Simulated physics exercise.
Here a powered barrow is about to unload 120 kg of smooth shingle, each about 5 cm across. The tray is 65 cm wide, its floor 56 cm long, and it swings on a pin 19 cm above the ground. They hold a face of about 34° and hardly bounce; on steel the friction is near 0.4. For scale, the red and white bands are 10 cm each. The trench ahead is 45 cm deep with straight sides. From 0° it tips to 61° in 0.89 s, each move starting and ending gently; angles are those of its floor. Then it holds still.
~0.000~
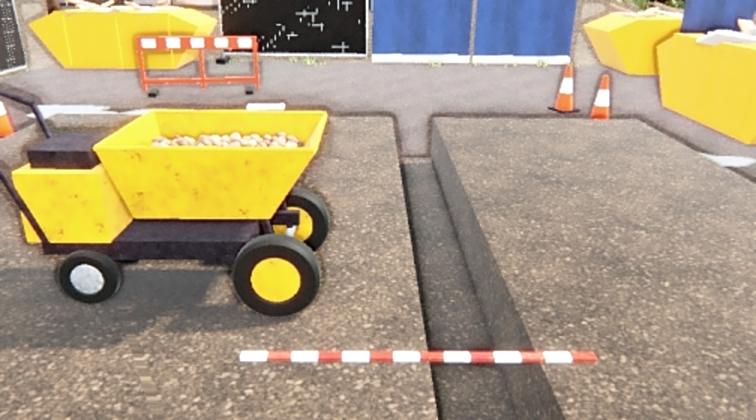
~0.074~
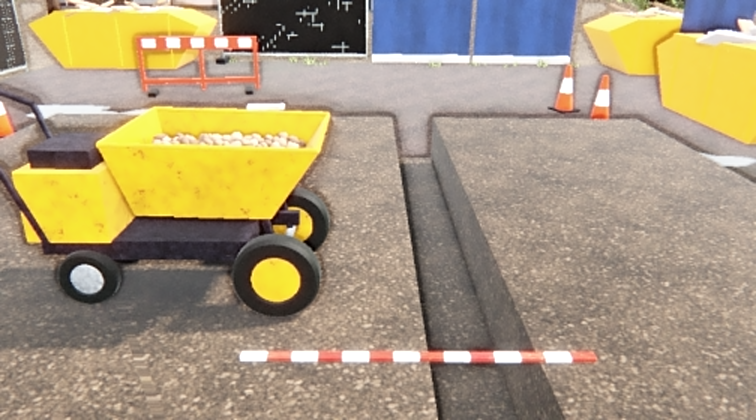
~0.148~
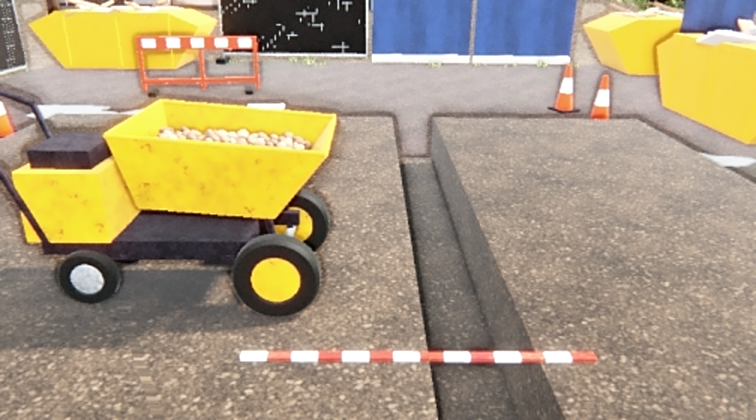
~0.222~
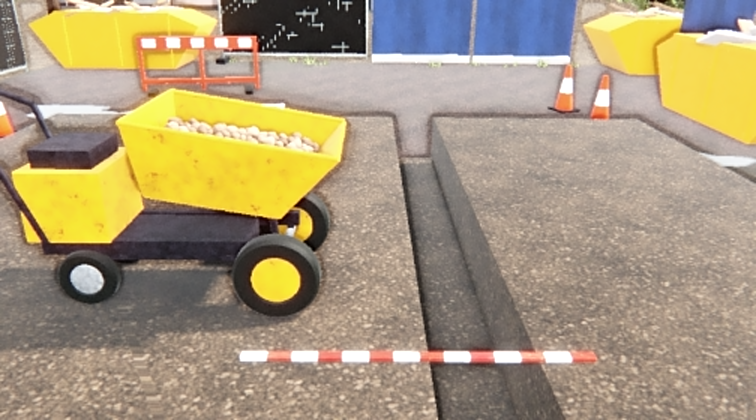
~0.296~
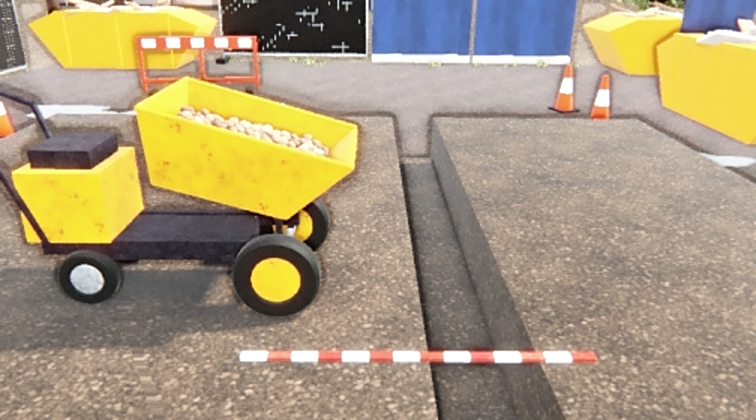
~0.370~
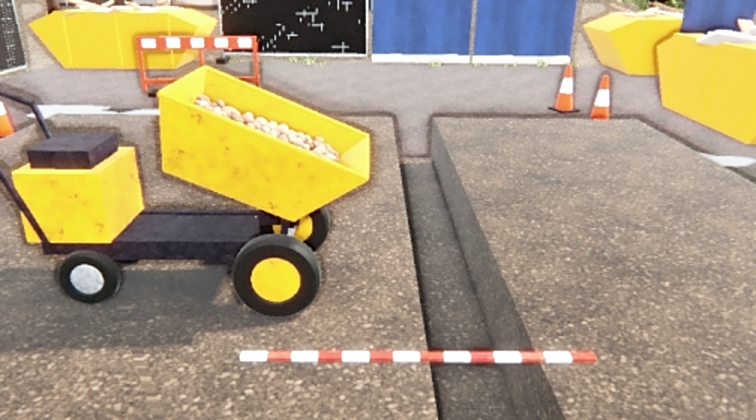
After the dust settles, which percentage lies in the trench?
About 73 per cent.
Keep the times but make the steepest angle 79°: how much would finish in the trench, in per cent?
Then about 100 per cent.
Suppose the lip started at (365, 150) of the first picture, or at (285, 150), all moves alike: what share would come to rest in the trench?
About 50 and 60 per cent.
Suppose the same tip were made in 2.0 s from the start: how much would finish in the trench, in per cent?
Then about 75 per cent.
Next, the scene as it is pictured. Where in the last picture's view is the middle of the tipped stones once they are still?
Their middle is at about (457, 348).
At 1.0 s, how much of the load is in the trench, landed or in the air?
Some 10 per cent.
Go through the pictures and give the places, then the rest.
Lip at (314, 151), floor tilted 0°, highest stones at (229, 142), in the first picture.
Lip at (317, 152), floor tilted 1°, highest stones at (230, 141); the stones move at 0.2 m/s on average, in the second picture.
The tray is at 5°, its lip at (326, 155); the top of the load is at (210, 137); the stones move at 0.5 m/s on average, in the third picture.
The tray is at 9°, its lip at (338, 160); the top of the load is at (186, 129); the stones move at 0.7 m/s on average, in the fourth picture.
The tray is at 16°, its lip at (352, 168); the top of the load is at (191, 116); the stones move at 0.8 m/s on average, in the fifth picture.
The tray is at 23°, its lip at (367, 179); the top of the load is at (203, 106); the stones move at 0.9 m/s on average, in the sixth picture.
After 0.7 s the floor is at 52°; 100 % in the tray; the foremost stones are at (386, 211).
After 1.0 s the floor is at 61°; 88 % in the tray, 1 % short of the trench, 11 % in the trench; the foremost stones are at (465, 262).
After 1.3 s the floor is at 61°; 53 % in the tray, 45 % in the trench, 2 % past the trench; the foremost stones are at (555, 286).
After 3.3 s the floor is at 61°; 24 % in the tray, 1 % short of the trench, 73 % in the trench, 2 % past the trench; the foremost stones are at (612, 273).
